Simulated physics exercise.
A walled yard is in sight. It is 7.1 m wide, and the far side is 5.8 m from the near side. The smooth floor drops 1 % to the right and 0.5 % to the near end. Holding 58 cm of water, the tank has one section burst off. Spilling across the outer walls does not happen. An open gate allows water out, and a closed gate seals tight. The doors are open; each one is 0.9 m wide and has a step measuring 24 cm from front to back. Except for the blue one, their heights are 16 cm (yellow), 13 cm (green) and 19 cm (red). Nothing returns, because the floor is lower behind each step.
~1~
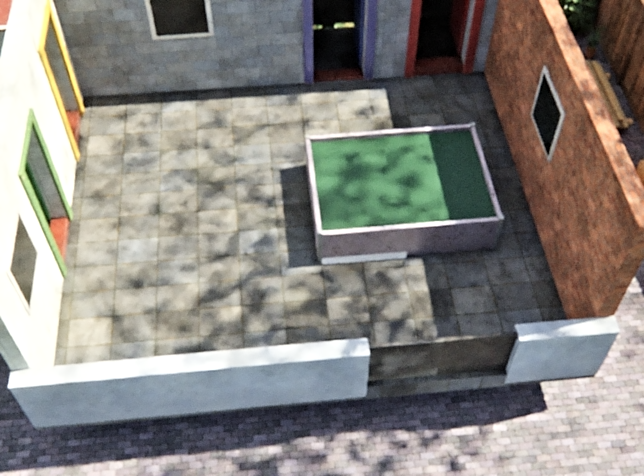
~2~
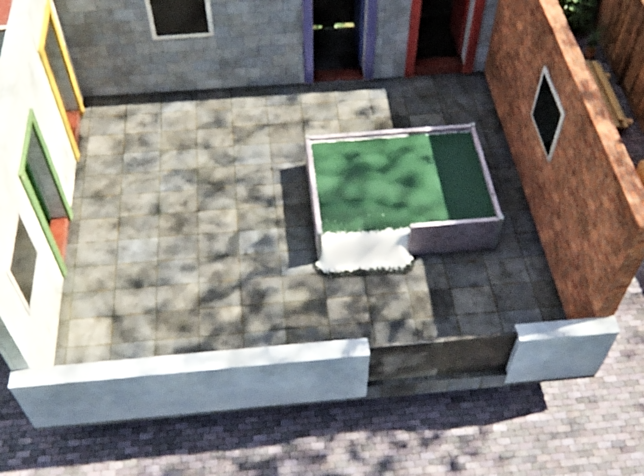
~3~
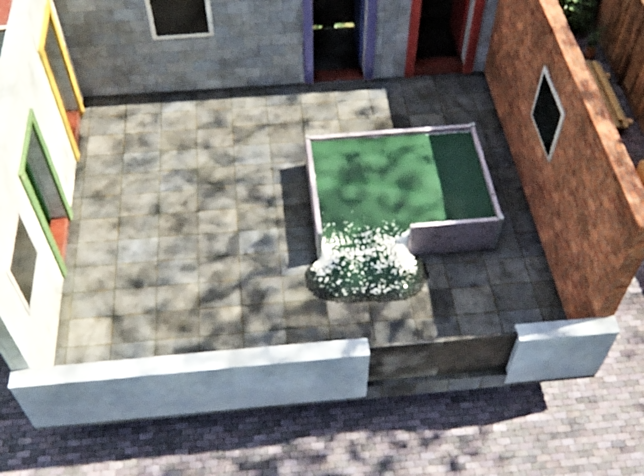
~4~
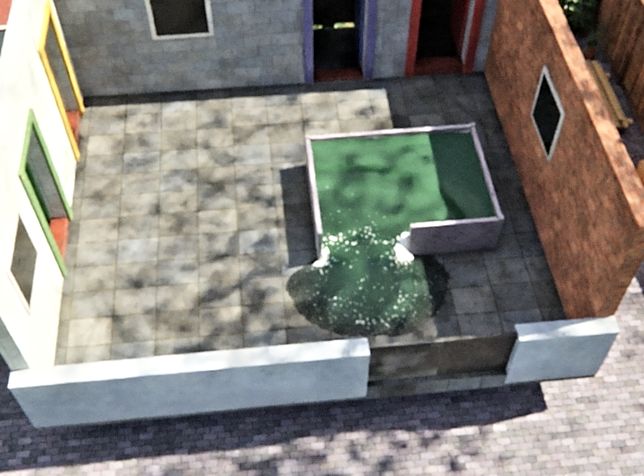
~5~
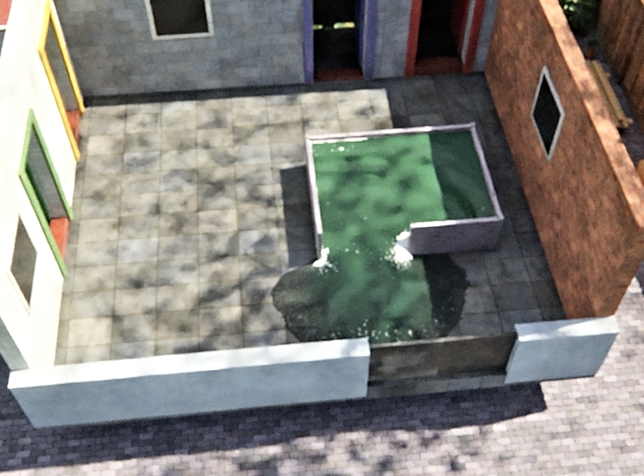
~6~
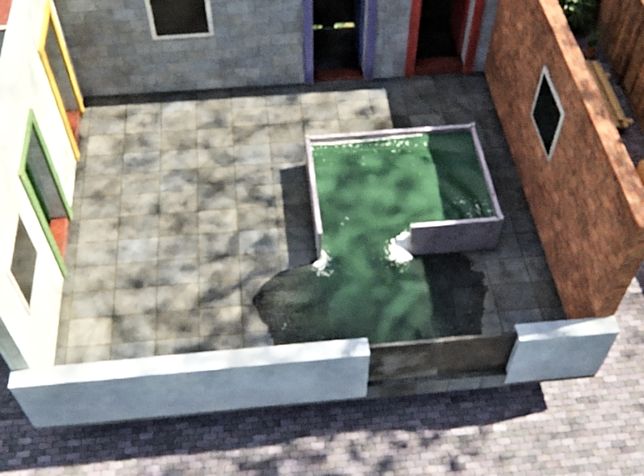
Green water sits still in a raised rectangular tank in a walled, paved yard with open doorways. Part of the tank's near wall bursts away, and water pours out in a white, foaming rush. It fans across the paving toward the near wall, leaving a widening dark pool while the tank's surface ripples.
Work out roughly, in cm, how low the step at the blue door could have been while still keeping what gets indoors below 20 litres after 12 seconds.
No lower than about 7 cm.
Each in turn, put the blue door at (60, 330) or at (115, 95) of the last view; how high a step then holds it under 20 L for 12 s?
Roughly 15 cm for the first and 7.5 cm for the second.
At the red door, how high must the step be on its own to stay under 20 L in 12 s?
Red door - some 10.0 centimetres.
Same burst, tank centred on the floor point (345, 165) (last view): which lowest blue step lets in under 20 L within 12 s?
Minimum: Approx. 9.5 cm.
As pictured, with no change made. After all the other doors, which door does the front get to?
That would be the blue door.
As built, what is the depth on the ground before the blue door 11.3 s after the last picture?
About 11.0 cm.
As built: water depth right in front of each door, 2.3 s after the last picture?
Door by door in centimetres - yellow 0, blue 0, green 1, red 0.
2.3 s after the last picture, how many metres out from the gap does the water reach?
About 4.8 metres out.
Then, 0.7 s after the last picture water covers 15 % of the floor, deepest (38 cm) near (365, 371); it has not reached the blue door.
Then, 2.3 s after the last picture water covers 35 % of the floor, deepest (30 cm) near (574, 352); it has not reached the blue door.
Then, 11.3 s after the last picture water covers 100 % of the floor, deepest (16 cm) near (481, 73); 11 cm at the blue door, 32 litres in over its 6 cm step.
At the blue door as built, the water peaked near 11 cm, 9.3 s after the last picture.
With a step of 6 cm, 32 litres would have come in within the 12 s; with 8 cm, 14 litres. So under 20 litres takes about 7 cm.
